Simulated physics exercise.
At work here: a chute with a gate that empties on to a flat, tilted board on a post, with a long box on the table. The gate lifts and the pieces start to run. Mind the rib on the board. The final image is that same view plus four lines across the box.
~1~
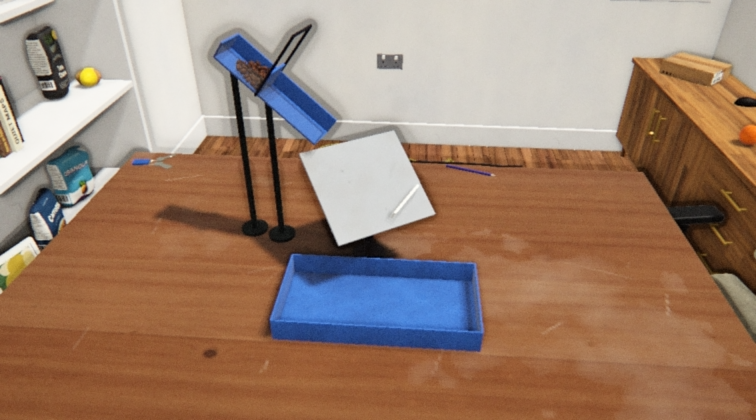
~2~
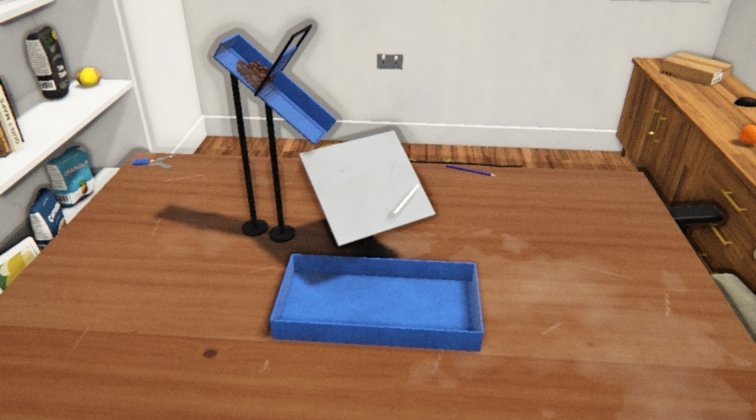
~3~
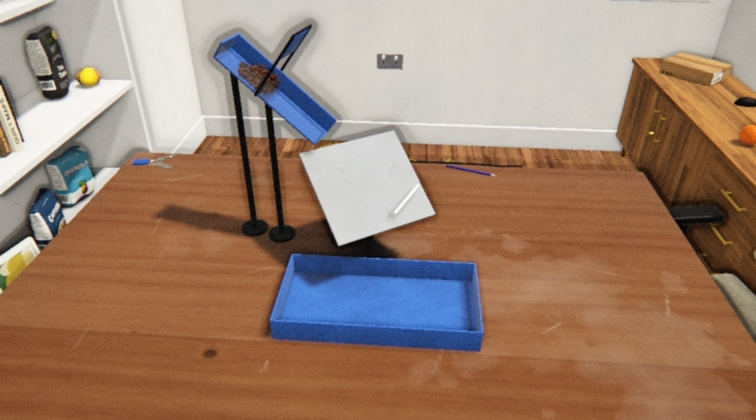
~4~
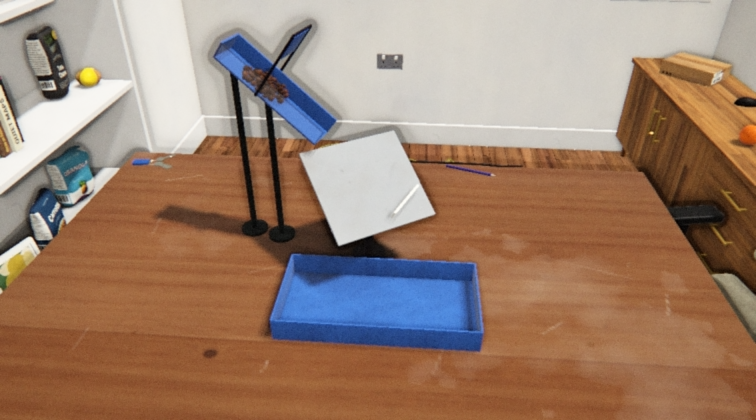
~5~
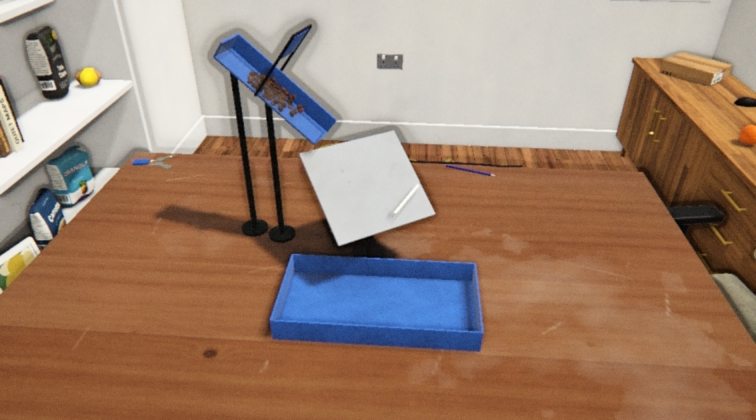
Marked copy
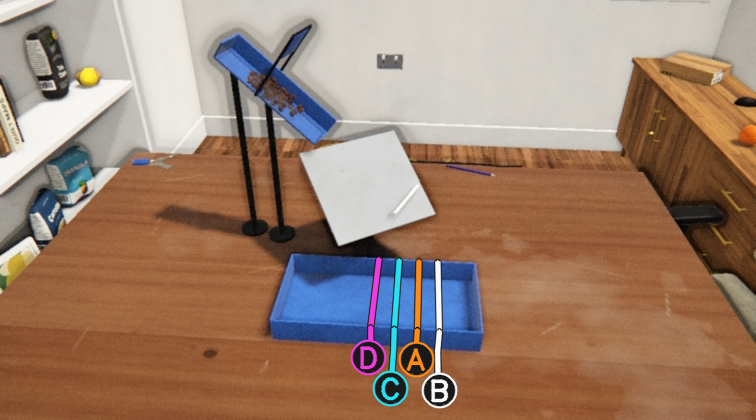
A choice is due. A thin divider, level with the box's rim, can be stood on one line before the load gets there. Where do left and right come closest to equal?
Best: C.
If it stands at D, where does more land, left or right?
More lands on the right.
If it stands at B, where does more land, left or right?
The left side.
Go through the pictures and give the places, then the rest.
In the first frame, load behind the gate (257, 73), flat chocolate drops; lip of the chute (321, 139), sloping fairly steeply.
In the second frame, middle of the board (368, 184), tilted fairly steeply; middle of its low edge (389, 229); of its high edge (349, 141).
In the third frame, front corners of the box (271, 320) and (483, 332), empty; front of the load (272, 91).
In the fourth frame, middle of the load (266, 83); its front (286, 96), roughly a quarter of the way to the lip; rib from (418, 185) to (395, 213).
In the fifth frame, middle of the load (274, 91); its front (301, 111), roughly half of the way to the lip.
On the marked copy, line A crosses the front rim at (417, 329); line B crosses the front rim at (439, 330); line C crosses the front rim at (394, 327); line D crosses the front rim at (370, 326).
Choosing A, of what is caught, almost all on the left of the divider, about a tenth on the right.
Choosing B, of what is caught, every piece on the left of the divider, not one piece on the right.
Choosing C, of what is caught, roughly half on the left of the divider, roughly half on the right.
Choosing D, of what is caught, just a few on the left of the divider, almost all on the right.
